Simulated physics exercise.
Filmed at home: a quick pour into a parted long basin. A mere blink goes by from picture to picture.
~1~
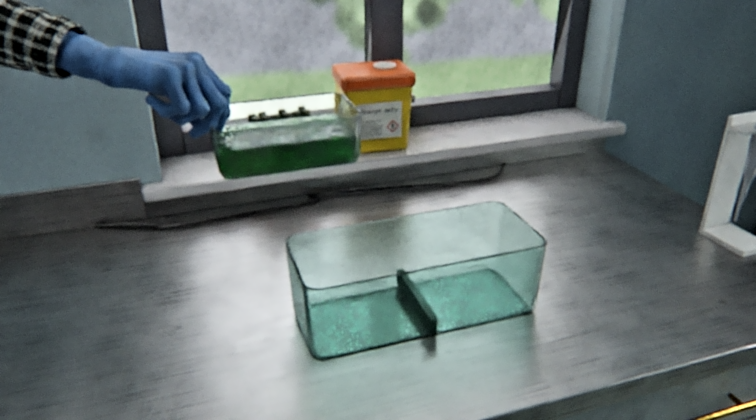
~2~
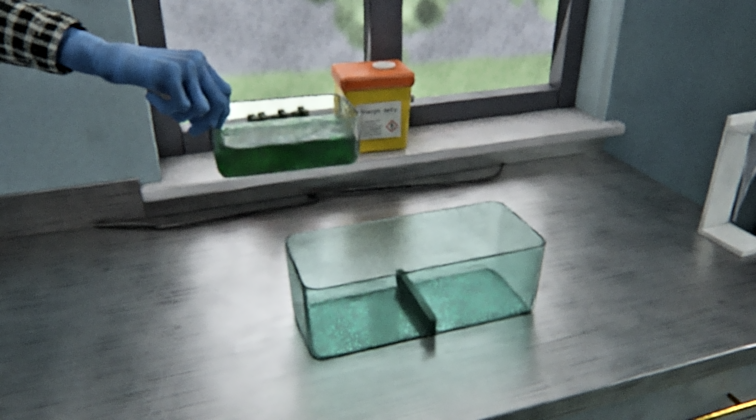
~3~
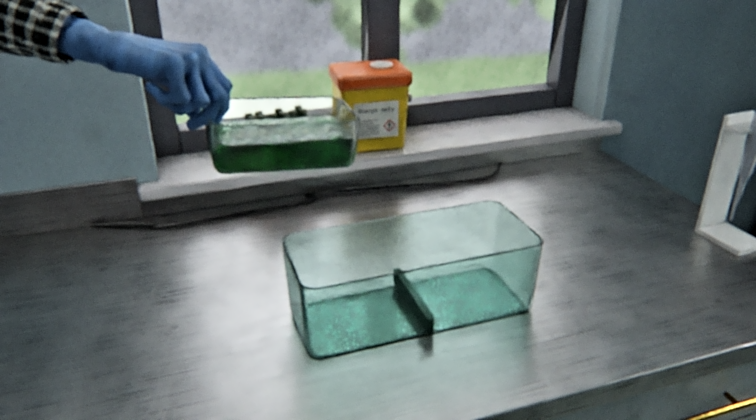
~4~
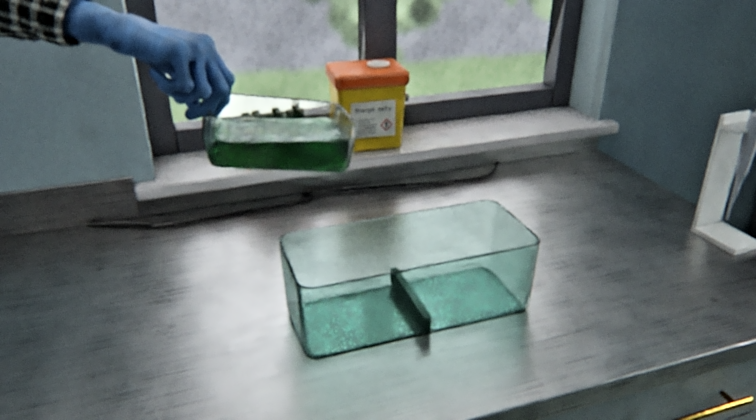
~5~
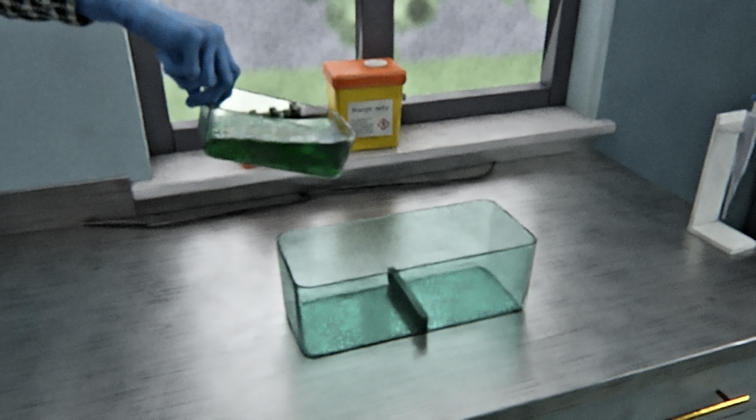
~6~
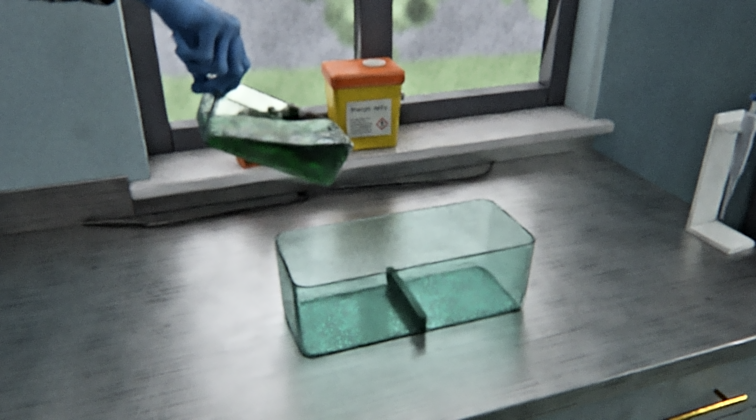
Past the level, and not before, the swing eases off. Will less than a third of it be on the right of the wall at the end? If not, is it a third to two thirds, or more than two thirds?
Yes: Below a third.
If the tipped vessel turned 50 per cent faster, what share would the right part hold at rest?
I'd say close to 20 %.
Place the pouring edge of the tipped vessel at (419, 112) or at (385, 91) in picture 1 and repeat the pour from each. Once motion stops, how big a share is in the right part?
First try 70 %, second try 60 %.
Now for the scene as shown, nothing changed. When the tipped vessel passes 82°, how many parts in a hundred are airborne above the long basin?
That comes to near 60 percent.
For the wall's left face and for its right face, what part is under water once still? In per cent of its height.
Left side 60 percent, right side 20 percent.
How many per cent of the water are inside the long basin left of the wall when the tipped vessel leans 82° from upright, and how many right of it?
The left part holds around 25 percent, the right part 0 percent.
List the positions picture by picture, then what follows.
It leans 0°; its right rim is at (351, 105); the water meets the walls at (214, 139) and (348, 123); the long basin's rim runs from (295, 263) to (524, 222); the wall's top is at (416, 293), in the first picture.
It leans 1°; its right rim is at (351, 106); the water meets the walls at (213, 138) and (347, 124), in the second picture.
It leans 5°; its right rim is at (350, 110); the water meets the walls at (211, 136) and (345, 125), in the third picture.
It leans 11°; its right rim is at (348, 116); the water meets the walls at (207, 132) and (342, 127), in the fourth picture.
It leans 19°; its right rim is at (346, 125); the water meets the walls at (203, 128) and (340, 128), in the fifth picture.
It leans 28°; its right rim is at (344, 135); the water meets the walls at (201, 124) and (342, 129), in the sixth picture.
A moment on, the tilt is 82° and 16 per cent is still to pour, 23 is left of the wall and 0 right of it.
Next, the tilt is 95° and 6 per cent is still to pour, 77 is left of the wall and 11 right of it.
Then the tilt is 95° and 2 per cent is still to pour, 72 is left of the wall and 18 right of it.
Later the tilt is 95° and 0 per cent is still to pour, 74 is left of the wall and 19 right of it.
At rest 74 per cent lies left of the wall, 20 right of it and 6 outside.
